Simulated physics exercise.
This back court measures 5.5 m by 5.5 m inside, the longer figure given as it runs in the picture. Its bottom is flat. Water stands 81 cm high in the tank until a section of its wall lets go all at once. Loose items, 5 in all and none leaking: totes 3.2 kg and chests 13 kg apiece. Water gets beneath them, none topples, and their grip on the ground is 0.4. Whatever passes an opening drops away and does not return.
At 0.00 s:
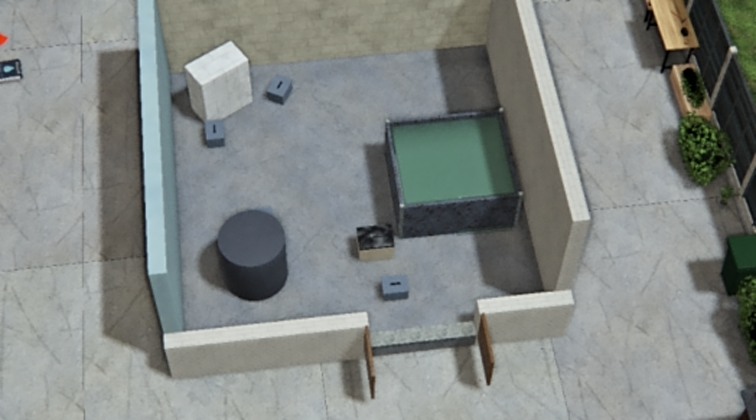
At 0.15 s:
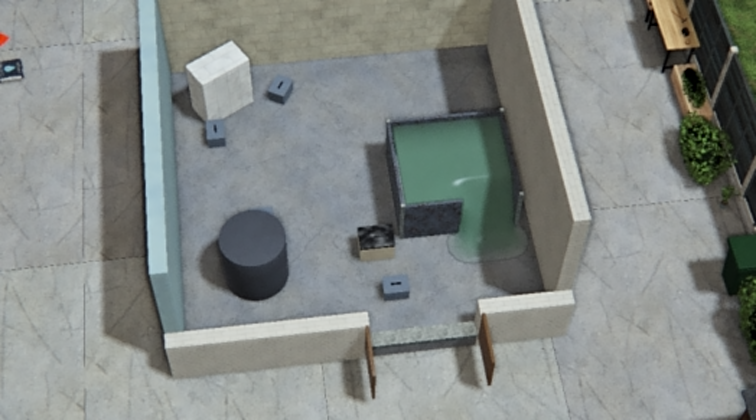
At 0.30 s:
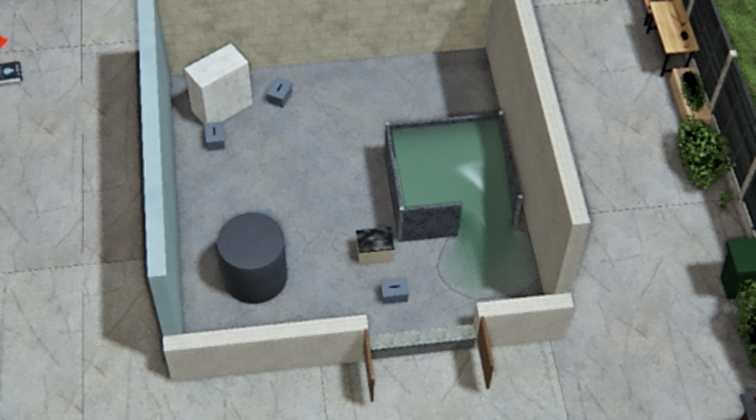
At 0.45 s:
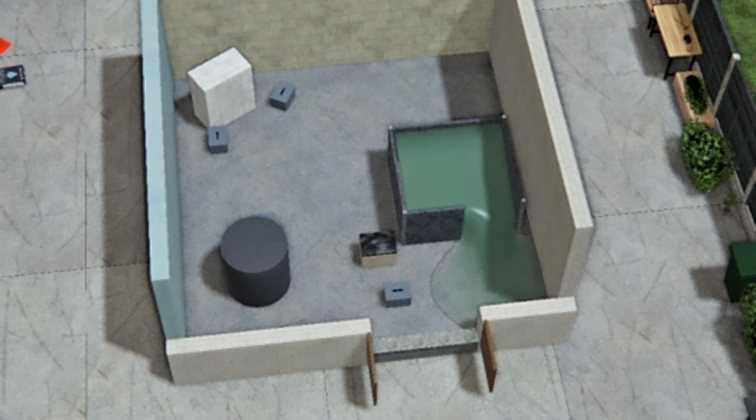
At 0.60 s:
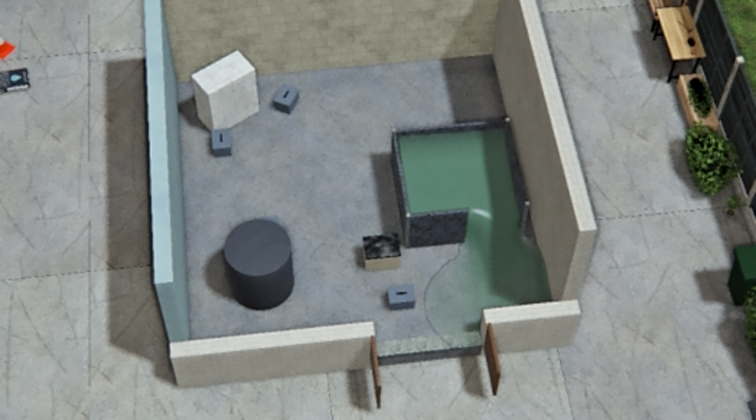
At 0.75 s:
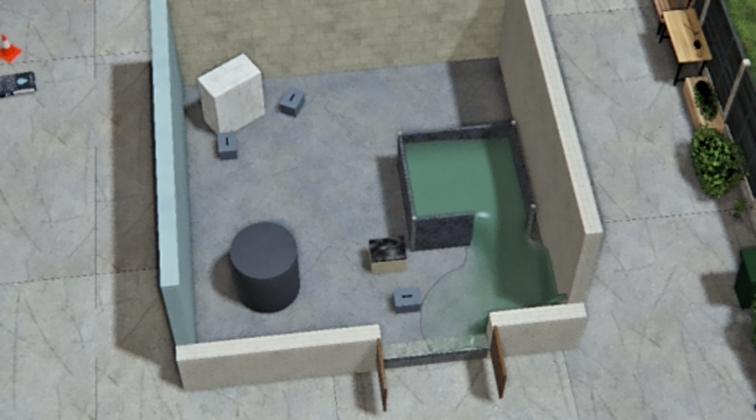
The clip shows a walled court with a dark cylinder, a pale block and small boxes, where green water flows from an opening in a square tank and spreads across the lower right floor while the objects stay put.
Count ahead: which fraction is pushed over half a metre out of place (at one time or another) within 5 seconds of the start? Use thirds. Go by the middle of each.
It is between one and two thirds.
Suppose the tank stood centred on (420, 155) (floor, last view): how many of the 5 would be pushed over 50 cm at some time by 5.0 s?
Then 1.
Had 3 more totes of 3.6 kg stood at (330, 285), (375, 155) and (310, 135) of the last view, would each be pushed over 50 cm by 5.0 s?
In turn: Past it, under, short of it.
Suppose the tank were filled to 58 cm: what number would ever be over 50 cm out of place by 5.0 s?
In that case 2 of them.
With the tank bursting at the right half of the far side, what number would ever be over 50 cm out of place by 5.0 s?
Then 2.
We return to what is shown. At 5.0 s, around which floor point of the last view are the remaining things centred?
At about (265, 150).
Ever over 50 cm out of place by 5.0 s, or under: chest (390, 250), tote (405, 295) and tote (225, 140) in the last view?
In that order: Over, over, short of it.
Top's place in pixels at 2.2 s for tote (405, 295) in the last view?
Around (340, 259).
After 1.1 s 0 of 5 are over 50 cm from their spots; 0 afloat.
After 2.2 s 1 of 5 are over 50 cm from their spots; 0 afloat.
After 3.5 s 3 of 5 are over 50 cm from their spots; 0 afloat.
After 5.0 s 3 of 5 are over 50 cm from their spots, and 3 have been at some point; 3 afloat.
